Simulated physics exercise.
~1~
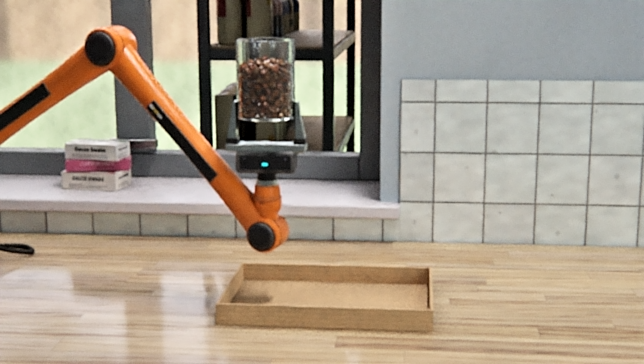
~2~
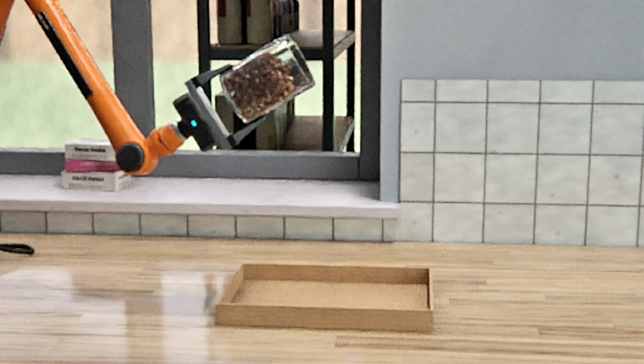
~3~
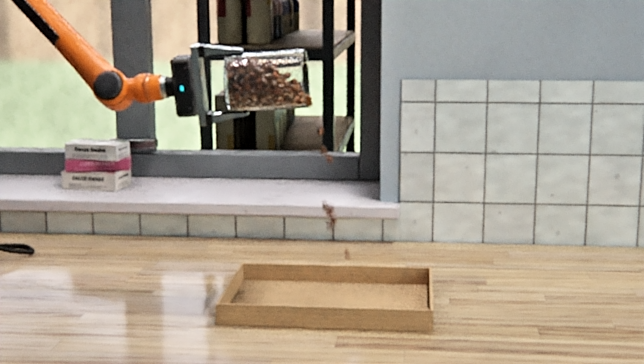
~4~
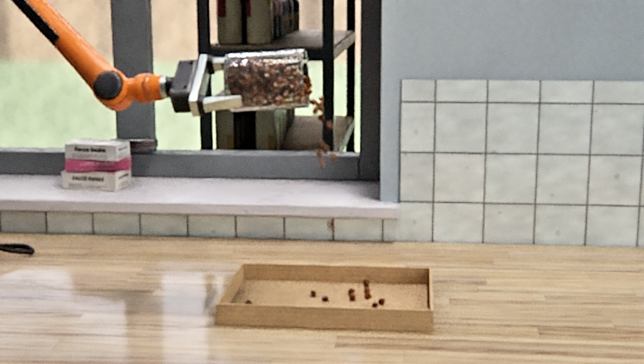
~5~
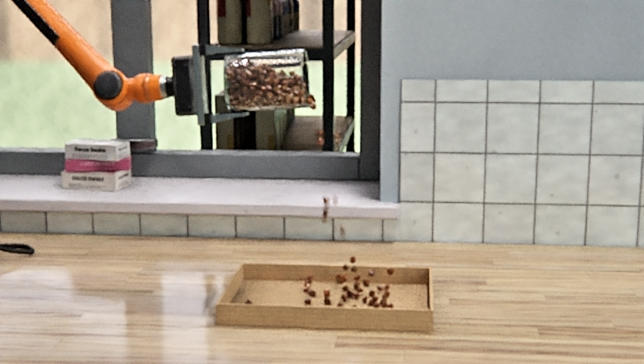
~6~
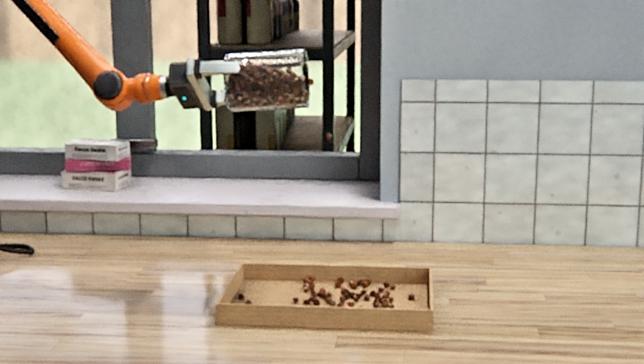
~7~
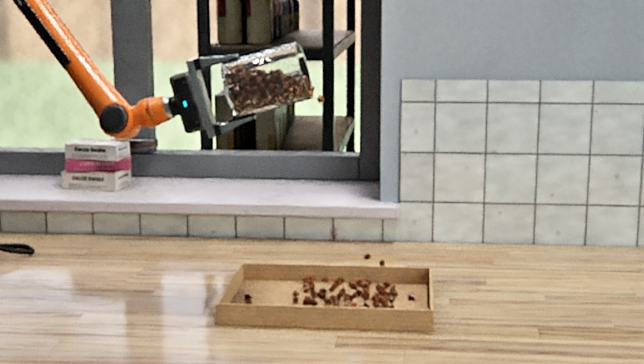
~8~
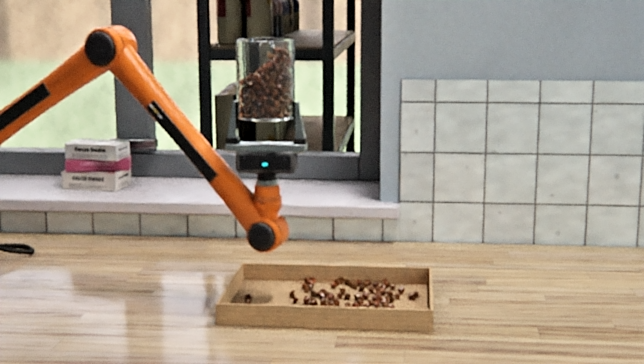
Orange robot arm tipping a clear container of brown pellets, spilling some into a shallow tray below, then returning it upright, still partly filled.
